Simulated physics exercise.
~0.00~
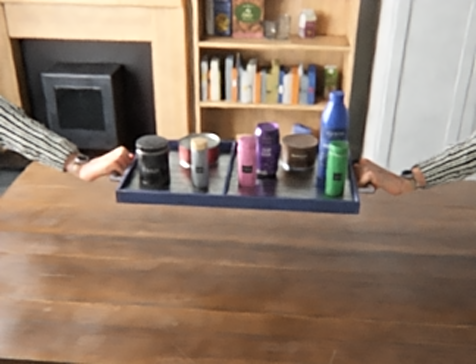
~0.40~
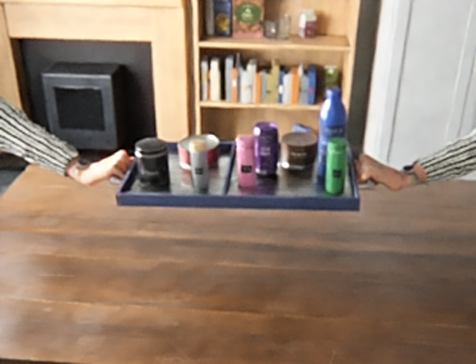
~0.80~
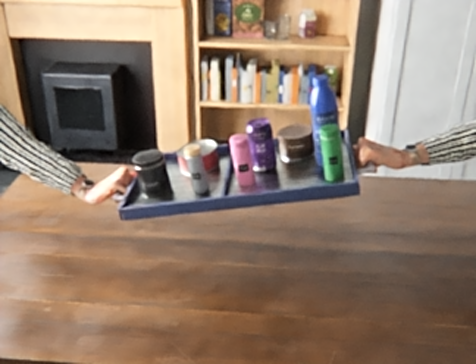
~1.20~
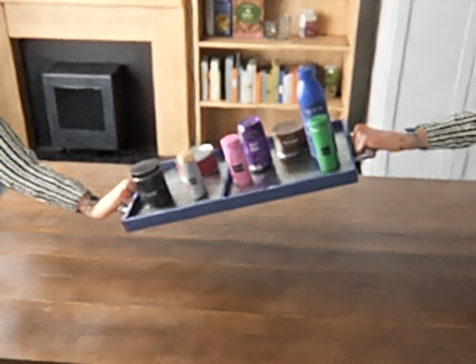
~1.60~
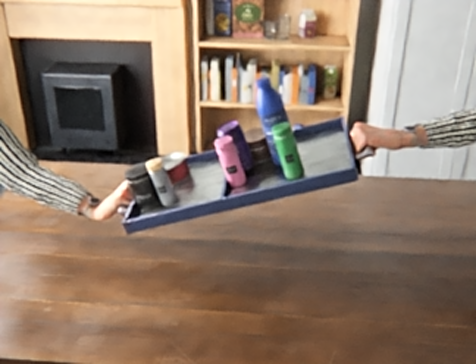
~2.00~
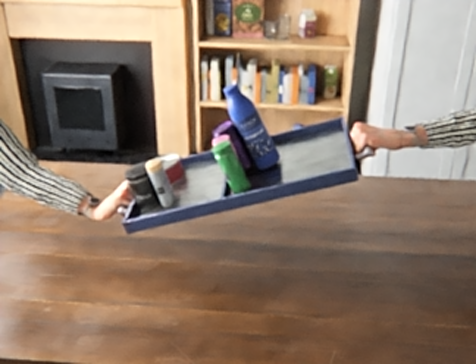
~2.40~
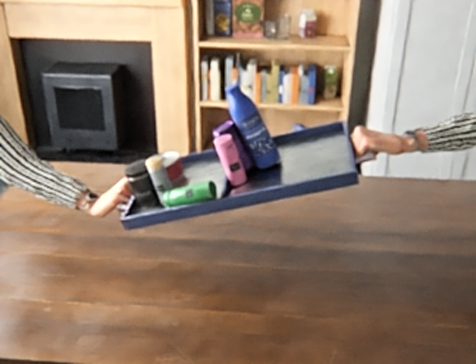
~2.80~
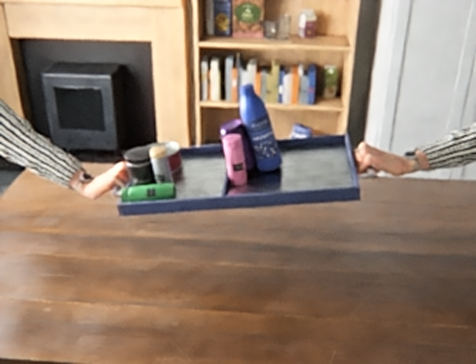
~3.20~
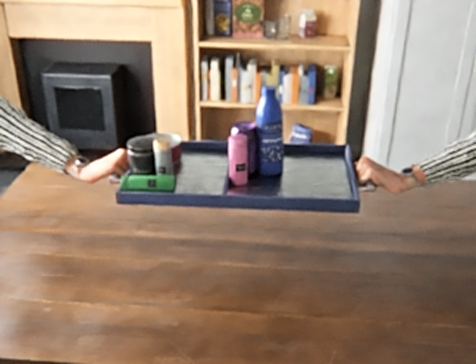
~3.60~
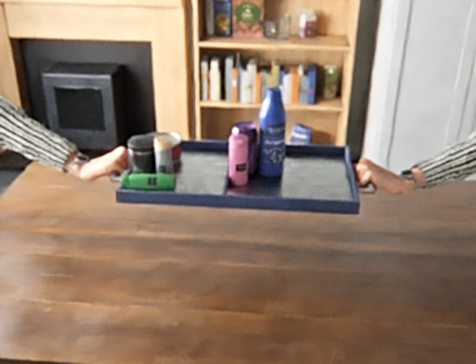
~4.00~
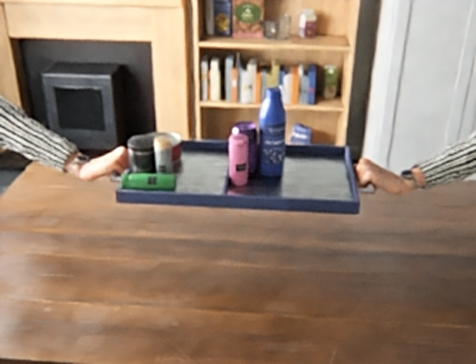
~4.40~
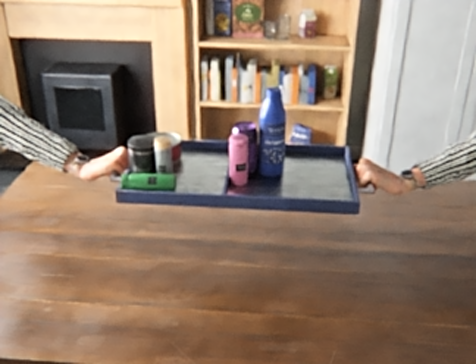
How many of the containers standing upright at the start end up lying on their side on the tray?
Just one does. The green shaker ends up lying on its side at the front left of the tray.
